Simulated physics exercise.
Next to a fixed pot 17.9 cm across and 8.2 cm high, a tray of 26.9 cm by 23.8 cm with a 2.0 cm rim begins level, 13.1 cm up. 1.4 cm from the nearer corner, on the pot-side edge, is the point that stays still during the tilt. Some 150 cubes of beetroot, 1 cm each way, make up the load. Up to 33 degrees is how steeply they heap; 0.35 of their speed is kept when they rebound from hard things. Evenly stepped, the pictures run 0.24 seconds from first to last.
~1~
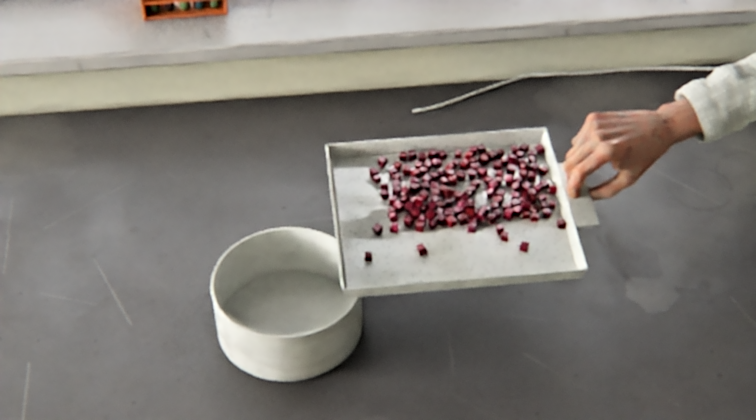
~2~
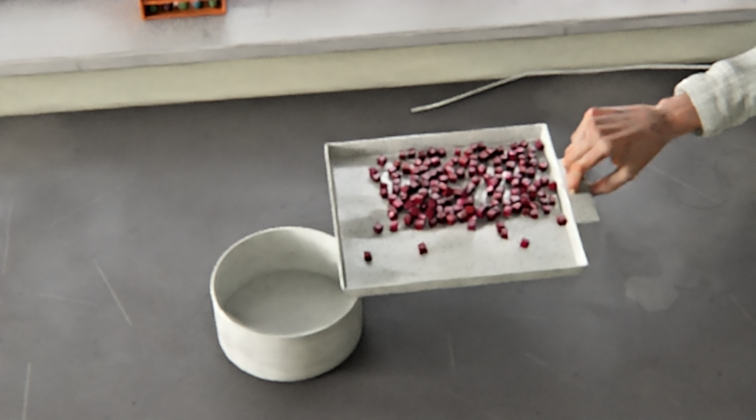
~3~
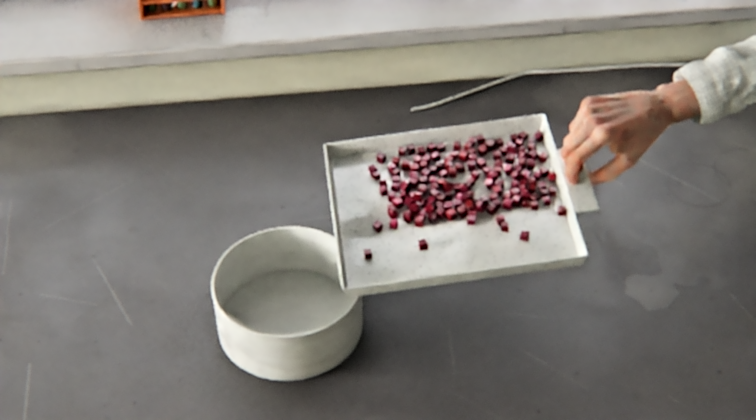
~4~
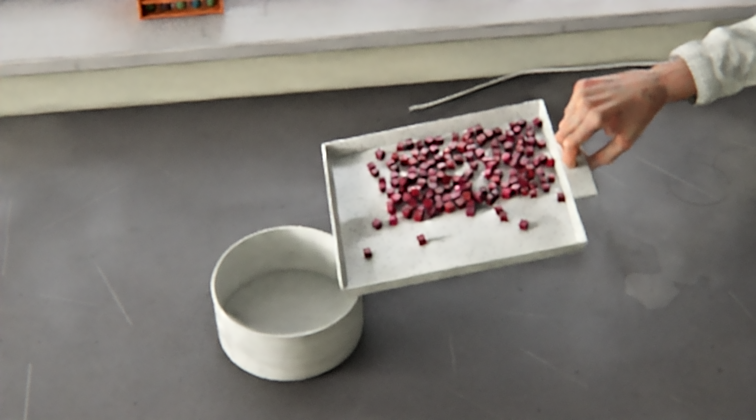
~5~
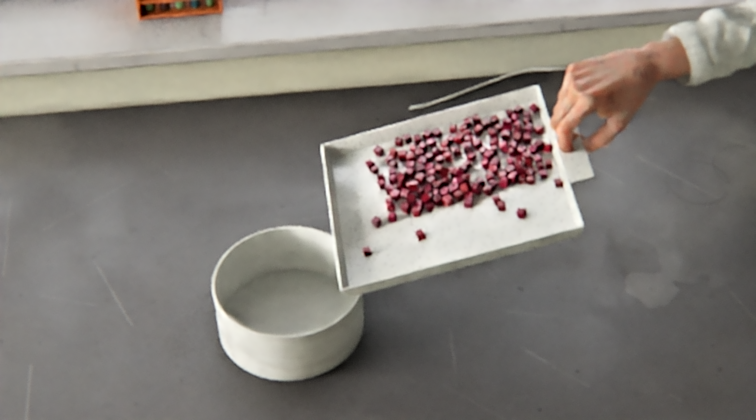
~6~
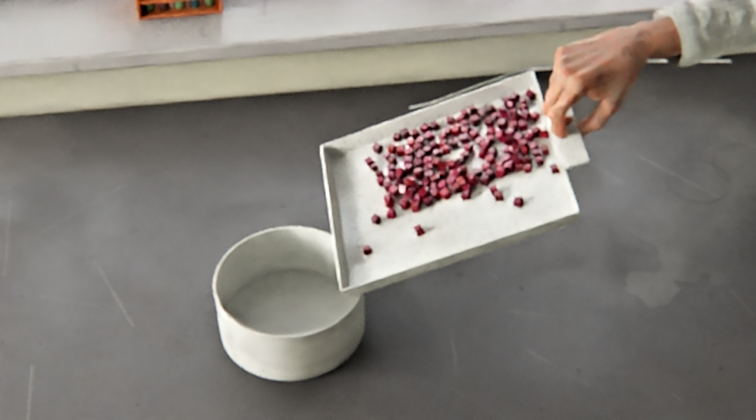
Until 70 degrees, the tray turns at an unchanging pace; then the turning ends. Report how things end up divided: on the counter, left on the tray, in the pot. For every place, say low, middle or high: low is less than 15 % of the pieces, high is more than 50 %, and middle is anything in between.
Here is the split: Counter: Middle; tray: Middle; pot: Middle.
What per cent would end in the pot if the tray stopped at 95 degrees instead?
About 55 in a hundred would end up in the pot.
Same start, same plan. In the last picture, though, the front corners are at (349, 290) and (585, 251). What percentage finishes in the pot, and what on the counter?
Per cent by place - pot 0, counter 75.
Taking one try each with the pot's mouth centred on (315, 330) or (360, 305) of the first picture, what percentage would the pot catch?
I'd say close to 10 percent for the first spot and 5 percent for the second.
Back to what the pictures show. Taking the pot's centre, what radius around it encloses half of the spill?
16 cm.
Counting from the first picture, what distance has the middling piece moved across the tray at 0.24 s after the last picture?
By then it sits near 2 cm from where it began.
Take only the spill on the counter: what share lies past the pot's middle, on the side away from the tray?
Some 90 per cent.
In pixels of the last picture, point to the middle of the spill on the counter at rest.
It comes to rest with its centre close to (231, 247).
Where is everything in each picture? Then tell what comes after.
Tray tilt 0 degrees, front corners at (347, 285) and (582, 265); middle of the pieces at (471, 191); pot at (286, 280), in the first frame.
Tray tilt 1 degrees, front corners at (347, 285) and (582, 262); middle of the pieces at (471, 188), in the second frame.
Tray tilt 4 degrees, front corners at (347, 284) and (582, 252), lowest corner left back; middle of the pieces at (471, 182), in the third frame.
Tray tilt 9 degrees, front corners at (346, 285) and (580, 238), lowest corner left back; middle of the pieces at (469, 173), in the fourth frame.
Tray tilt 14 degrees, front corners at (345, 285) and (577, 223), lowest corner left back; middle of the pieces at (467, 164), in the fifth frame.
Tray tilt 19 degrees, front corners at (345, 286) and (572, 209), lowest corner left back; middle of the pieces at (464, 156); pot at (289, 280), in the sixth frame.
Then, 0.24 s after the last picture, tilt 45 degrees; the tray holds 100 %, the pot 0 %.
Then, 0.40 s after the last picture, tilt 62 degrees; the tray holds 100 %, the pot 0 %.
Then, 0.69 s after the last picture, tilt 70 degrees; the tray holds 30 %, the pot 35 %.
In the end, counter 35 %, tray 25 %, pot 40 %.
